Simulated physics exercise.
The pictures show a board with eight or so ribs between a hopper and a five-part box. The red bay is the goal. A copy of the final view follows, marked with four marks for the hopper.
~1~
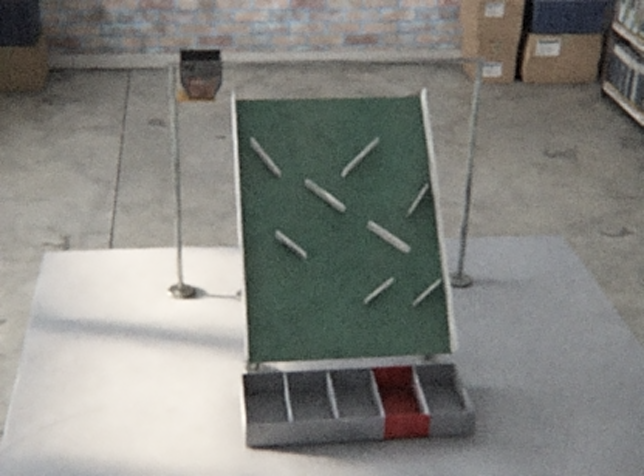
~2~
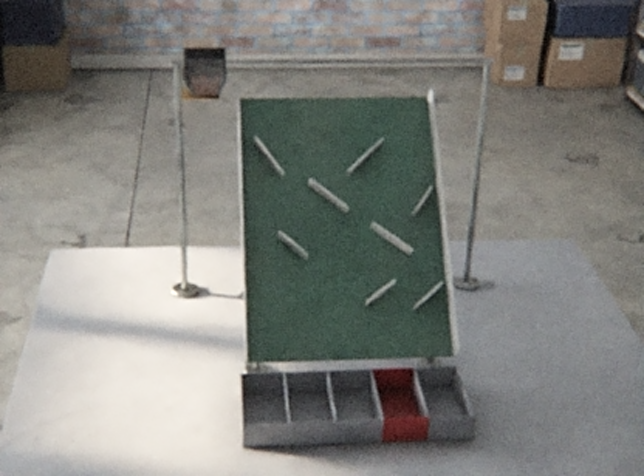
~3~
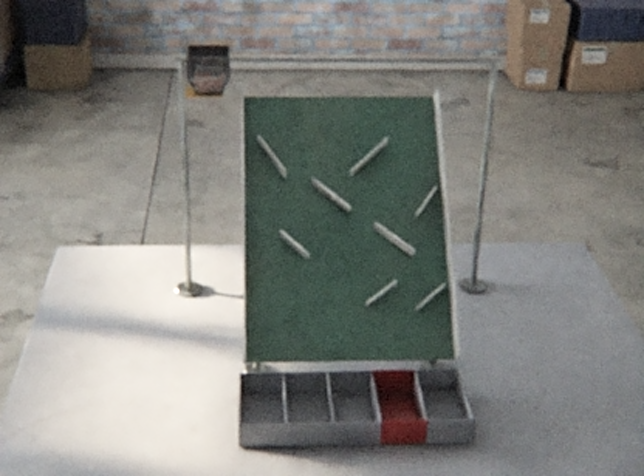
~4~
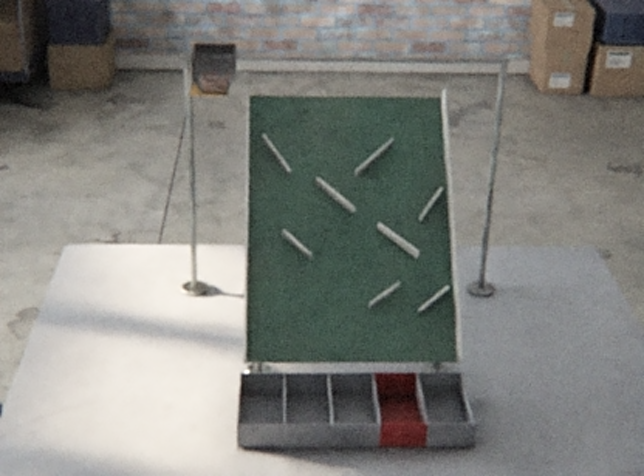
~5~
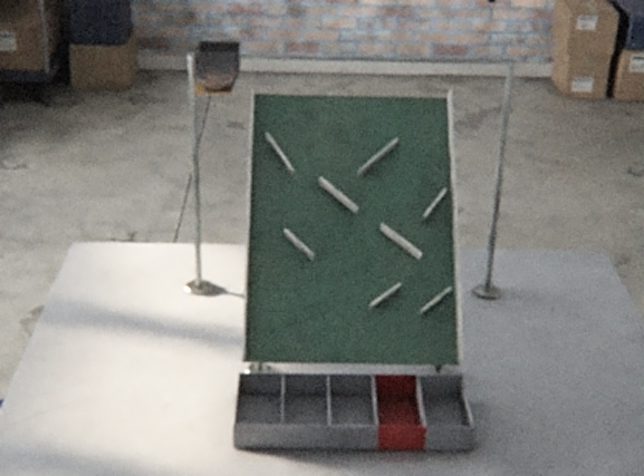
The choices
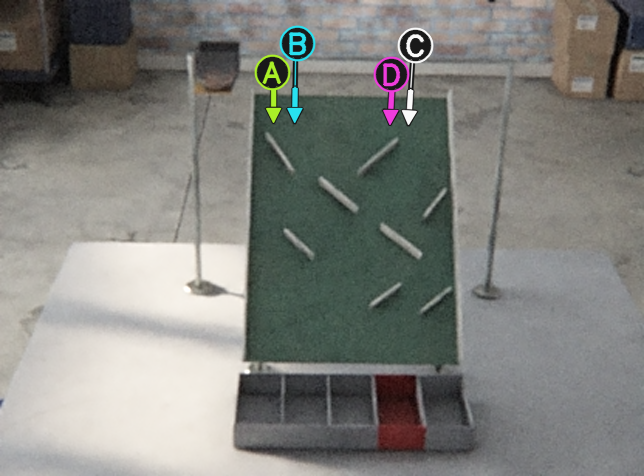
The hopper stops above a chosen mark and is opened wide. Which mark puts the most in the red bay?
Take C.
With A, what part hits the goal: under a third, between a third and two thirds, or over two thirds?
Mark A gives under a third.
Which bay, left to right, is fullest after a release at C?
The fourth from the left.
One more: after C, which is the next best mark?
D it is.
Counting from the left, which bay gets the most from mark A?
The third from the left.
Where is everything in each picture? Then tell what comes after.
The first picture shows hopper at (201, 91), clay pellets, door shut.
The second picture shows ribs (255, 136) to (283, 173), (348, 171) to (383, 138), (310, 179) to (348, 207).
The third picture shows ribs (417, 214) to (436, 186), (280, 230) to (309, 254), (375, 222) to (415, 251).
The fourth picture shows ribs (370, 303) to (400, 282), (420, 310) to (449, 286).
The fifth picture shows red bay at (401, 436), number 4 of 5 from the left.
On the marked copy, mark A meets the board at (273, 117); mark B meets the board at (294, 117); mark C meets the board at (408, 119); mark D meets the board at (390, 119).
Choosing A, a small part in the red bay, most in other bays, a small part outside the box.
Choosing B, a small part in the red bay, most in other bays, a small part outside the box.
Choosing C, about two thirds in the red bay, about a quarter in other bays, a stray few held on the board.
Choosing D, about a quarter in the red bay, most in other bays.
